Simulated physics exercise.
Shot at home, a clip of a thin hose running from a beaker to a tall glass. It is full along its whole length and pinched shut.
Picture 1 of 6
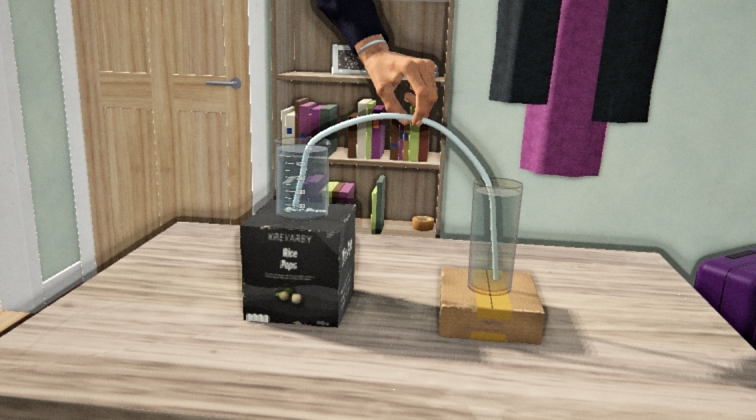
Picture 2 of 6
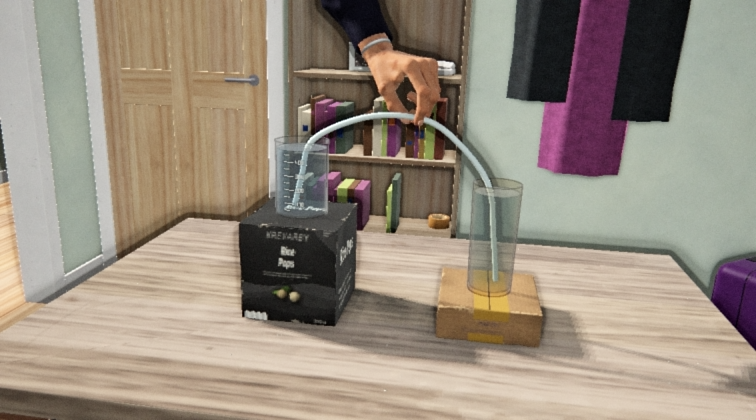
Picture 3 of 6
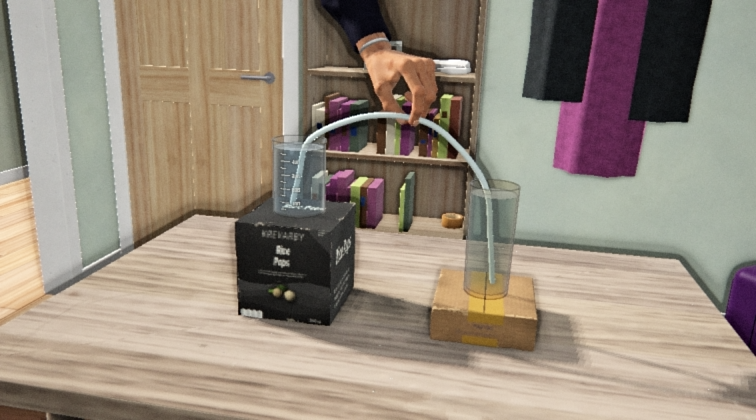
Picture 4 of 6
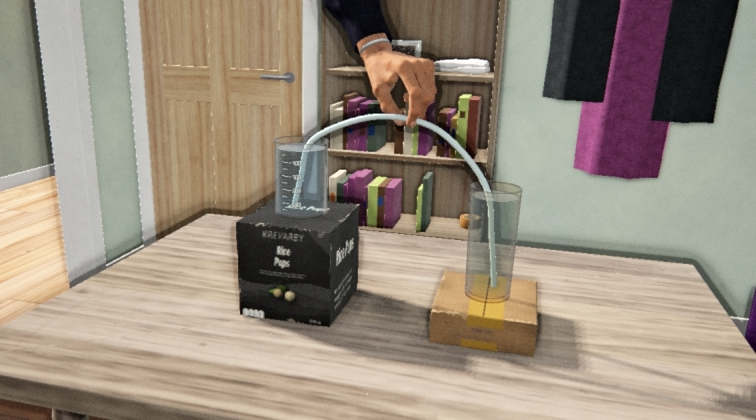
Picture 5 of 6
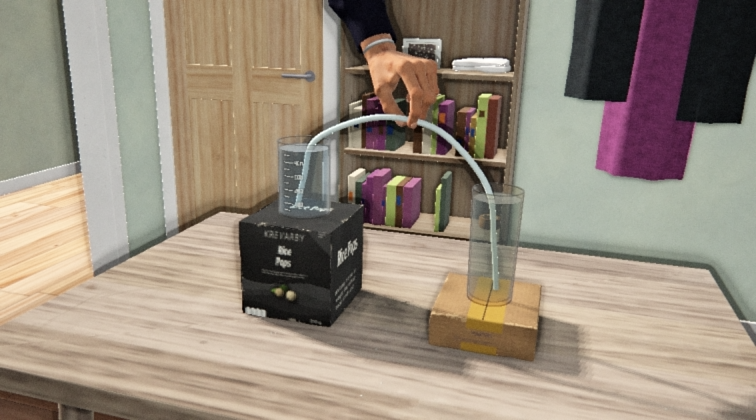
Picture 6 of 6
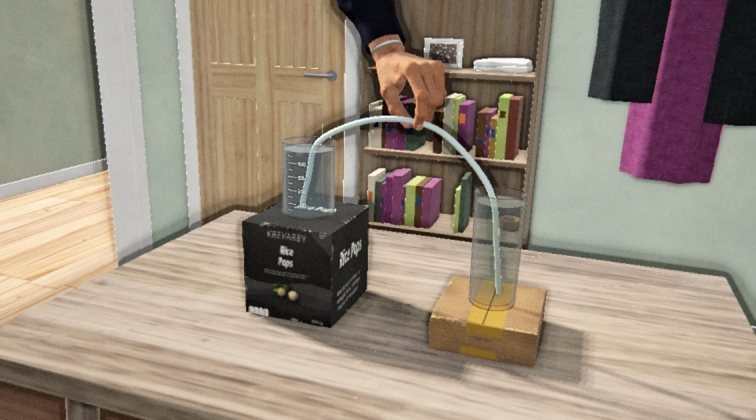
We see a hand pinching a thin, arched hose that links a beaker on a black packet at left to a tall glass on a brown box at right; the view shifts slightly around the table while the hand stays put.
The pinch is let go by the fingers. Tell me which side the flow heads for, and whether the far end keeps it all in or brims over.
Water goes: The right side; receiving: Brims over.
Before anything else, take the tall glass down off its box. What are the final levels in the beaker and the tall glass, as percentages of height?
Once things settle, the first sits at 10 percent and the second at 100 percent.
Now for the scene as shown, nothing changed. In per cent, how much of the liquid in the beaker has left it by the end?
As I figure it, 35 per cent of the contents.
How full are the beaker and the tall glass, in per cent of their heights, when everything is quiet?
Once it settles, you'd see close to 60 and 100 per cent.
Soon after, the beaker is about three quarters full; the tall glass is full to the brim; some has gone over the lower rim.
Later, the beaker is about two thirds full; the tall glass is full to the brim; some has gone over the lower rim.
In the end, the beaker is about half full; the tall glass is full to the brim; some has gone over the lower rim; the two surfaces are level.
